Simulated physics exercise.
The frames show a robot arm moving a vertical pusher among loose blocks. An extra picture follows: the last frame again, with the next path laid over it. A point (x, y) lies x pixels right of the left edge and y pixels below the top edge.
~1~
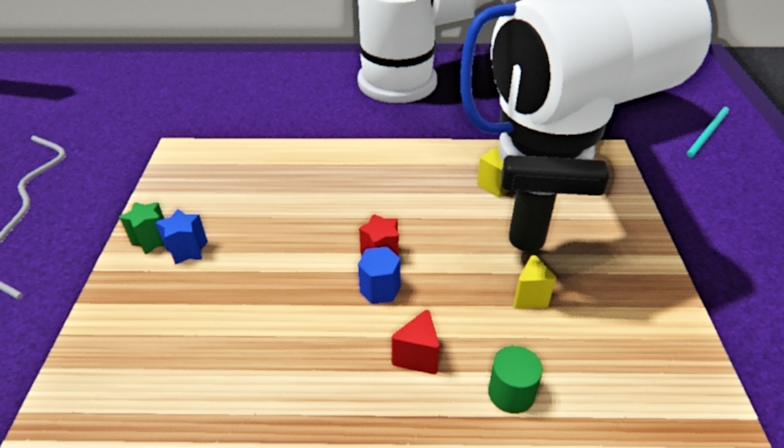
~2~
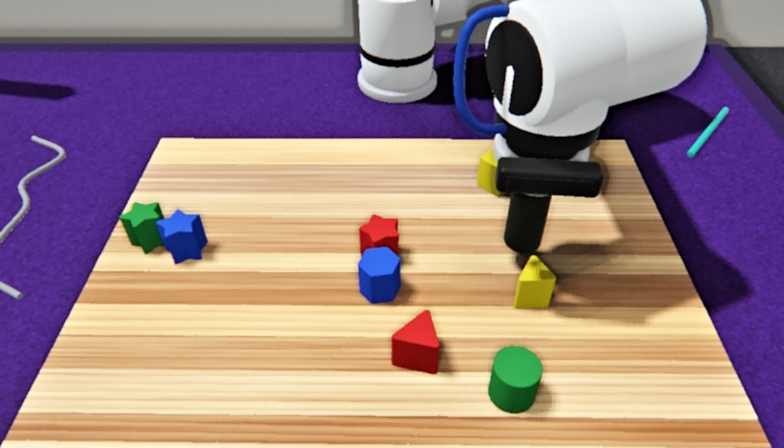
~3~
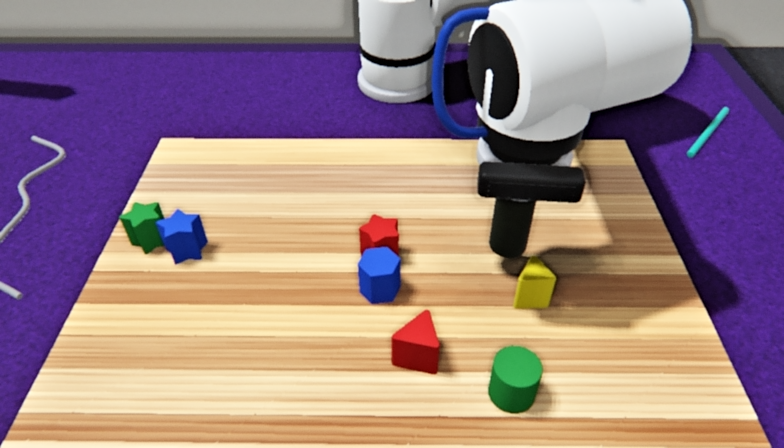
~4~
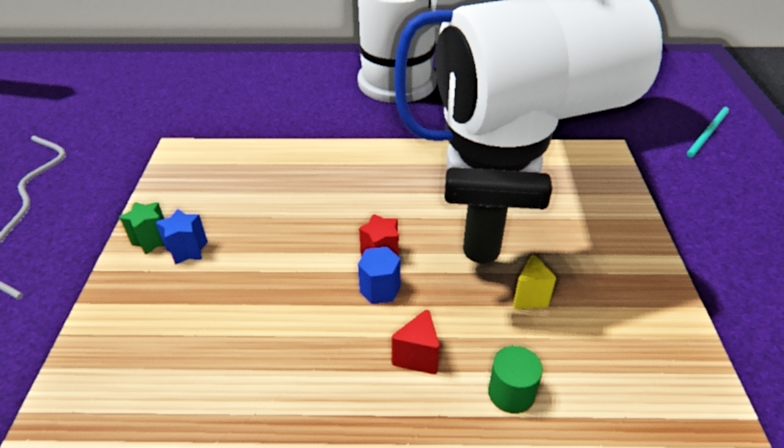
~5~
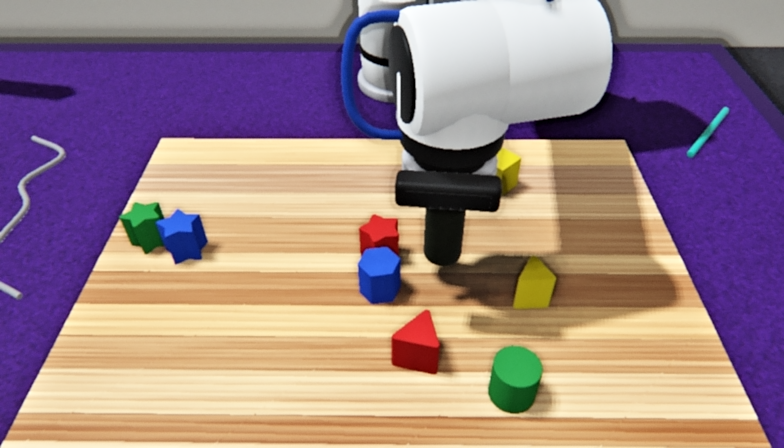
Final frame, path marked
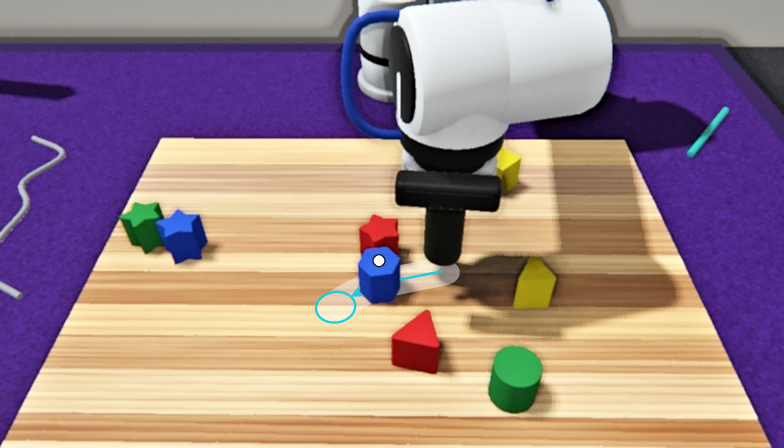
A white robot arm holding a black pusher slid left across the wooden board, slowly at first and then faster, moving closer to the blue six-sided block and red star while all the blocks stayed still.
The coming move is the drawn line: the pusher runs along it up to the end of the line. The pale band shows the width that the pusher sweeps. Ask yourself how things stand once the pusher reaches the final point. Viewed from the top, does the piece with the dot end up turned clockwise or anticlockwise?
It turns round clockwise.
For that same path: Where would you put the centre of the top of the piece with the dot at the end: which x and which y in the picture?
It ends at (293, 290).
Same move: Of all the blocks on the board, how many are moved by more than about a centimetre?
The answer is one block, counting only moves over 1 cm.
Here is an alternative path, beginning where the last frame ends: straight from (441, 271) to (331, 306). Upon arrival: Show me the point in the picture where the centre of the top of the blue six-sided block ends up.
It should be at about (287, 279).
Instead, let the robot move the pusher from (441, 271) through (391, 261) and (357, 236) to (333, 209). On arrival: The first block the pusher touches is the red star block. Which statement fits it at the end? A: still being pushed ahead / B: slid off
Letter B.
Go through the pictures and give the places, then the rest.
Pusher's lower end at (527, 241); blue six-sided block at (379, 261); red star block at (381, 227), in the first frame.
Pusher at (522, 242); blocks still, in the second frame.
Pusher at (507, 247); blocks still, in the third frame.
Pusher at (481, 252); blocks still, in the fourth frame.
Pusher at (442, 254); blue six-sided block at (379, 261); red star block at (381, 227), in the fifth frame.
Drawn move, from (441, 271) by way of (386, 283) to (336, 307); the dot is on the blue six-sided block.
The first path, step by step. One third of the way, pusher at (404, 262); blue six-sided block at (370, 263).
Two thirds of the way, pusher at (367, 271); blue six-sided block at (331, 275).
At the end, pusher at (334, 290); blue six-sided block at (293, 290), turned 20° clockwise; red star block still.
